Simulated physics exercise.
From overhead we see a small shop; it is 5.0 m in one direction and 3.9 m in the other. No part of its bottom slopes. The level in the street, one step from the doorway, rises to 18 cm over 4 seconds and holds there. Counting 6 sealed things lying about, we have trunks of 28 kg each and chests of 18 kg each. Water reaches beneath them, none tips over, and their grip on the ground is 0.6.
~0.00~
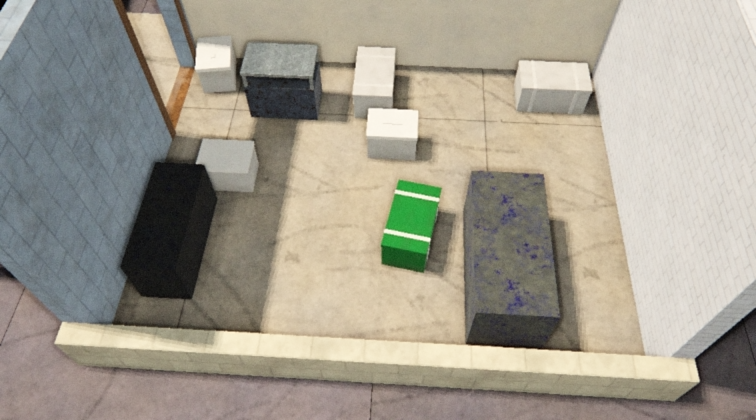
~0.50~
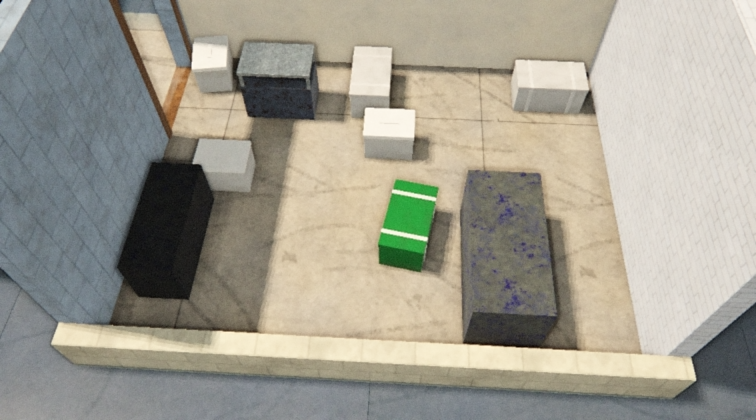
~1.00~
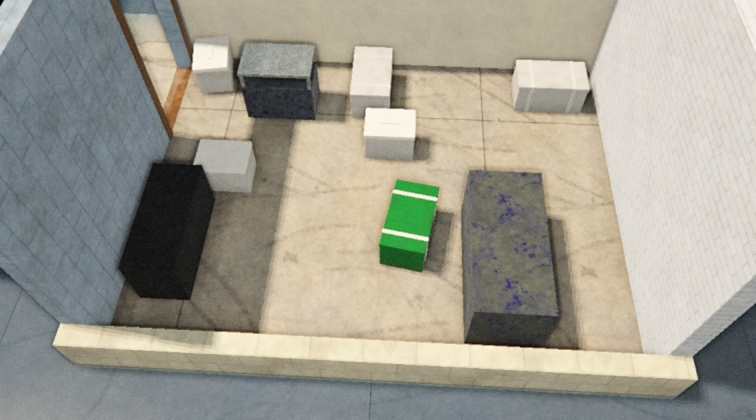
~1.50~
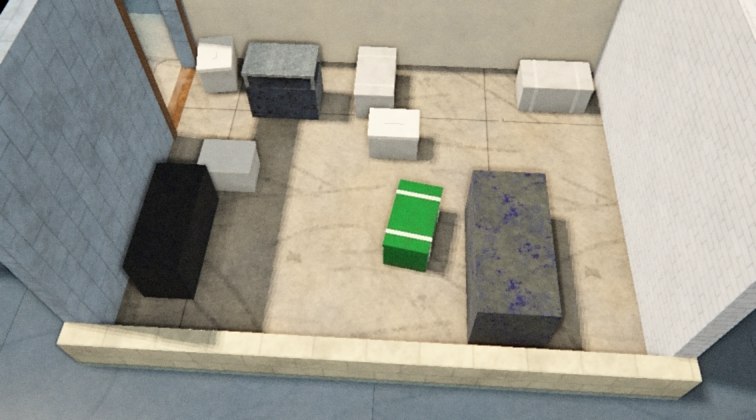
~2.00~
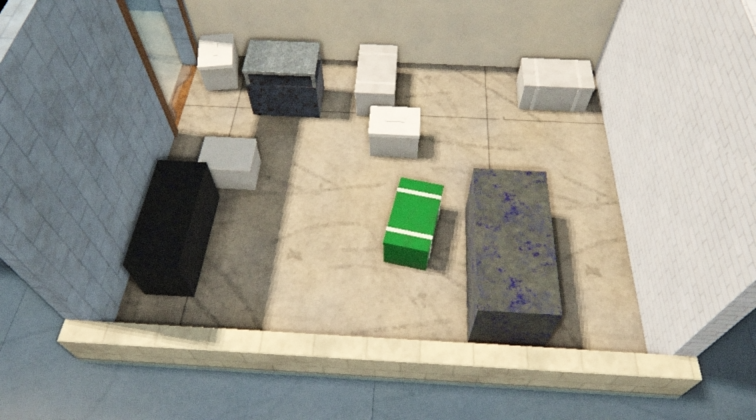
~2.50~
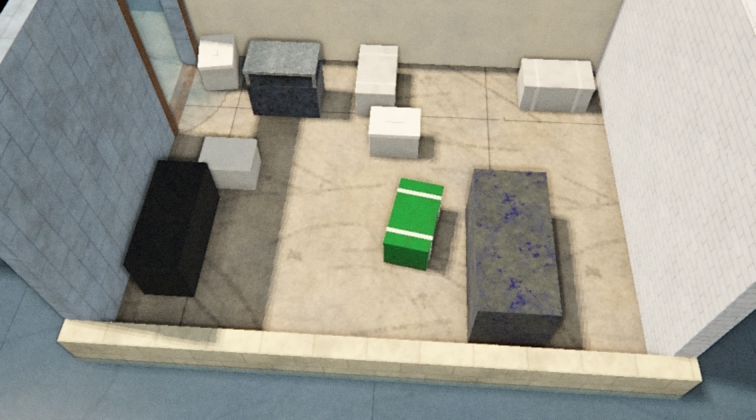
The clip shows a walled room from above, with a green block with white stripes among black, gray and white blocks, all staying still while the ground outside turns bluish and a faint wet patch appears near the doorway.
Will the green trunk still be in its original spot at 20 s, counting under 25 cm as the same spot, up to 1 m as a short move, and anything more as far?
My guess is it drifts off a long way.
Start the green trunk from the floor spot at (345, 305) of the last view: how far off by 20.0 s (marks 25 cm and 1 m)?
In that run it wanders a bit.
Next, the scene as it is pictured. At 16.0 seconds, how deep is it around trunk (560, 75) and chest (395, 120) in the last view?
About 8 and 7 cm.
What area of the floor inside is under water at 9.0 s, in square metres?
Wet area: Approx. 14 m2.
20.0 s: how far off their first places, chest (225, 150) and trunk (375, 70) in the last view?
Respectively 300 and 50 cm.
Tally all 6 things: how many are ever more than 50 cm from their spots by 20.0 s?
3.
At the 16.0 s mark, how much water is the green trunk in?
Roughly 9 cm at that moment.
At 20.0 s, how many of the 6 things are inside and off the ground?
The number is 6.
After 4.0 s the green trunk is near (415, 213), 0.0 m from its start, aground; 0 afloat.
After 9.0 s the green trunk is near (415, 213), 0.0 m from its start, aground; 0 afloat.
After 16.0 s the green trunk is near (450, 171), 0.6 m from its start, aground; 2 afloat.
After 20.0 s the green trunk is near (489, 54), 2.4 m from its start, afloat; 6 afloat.
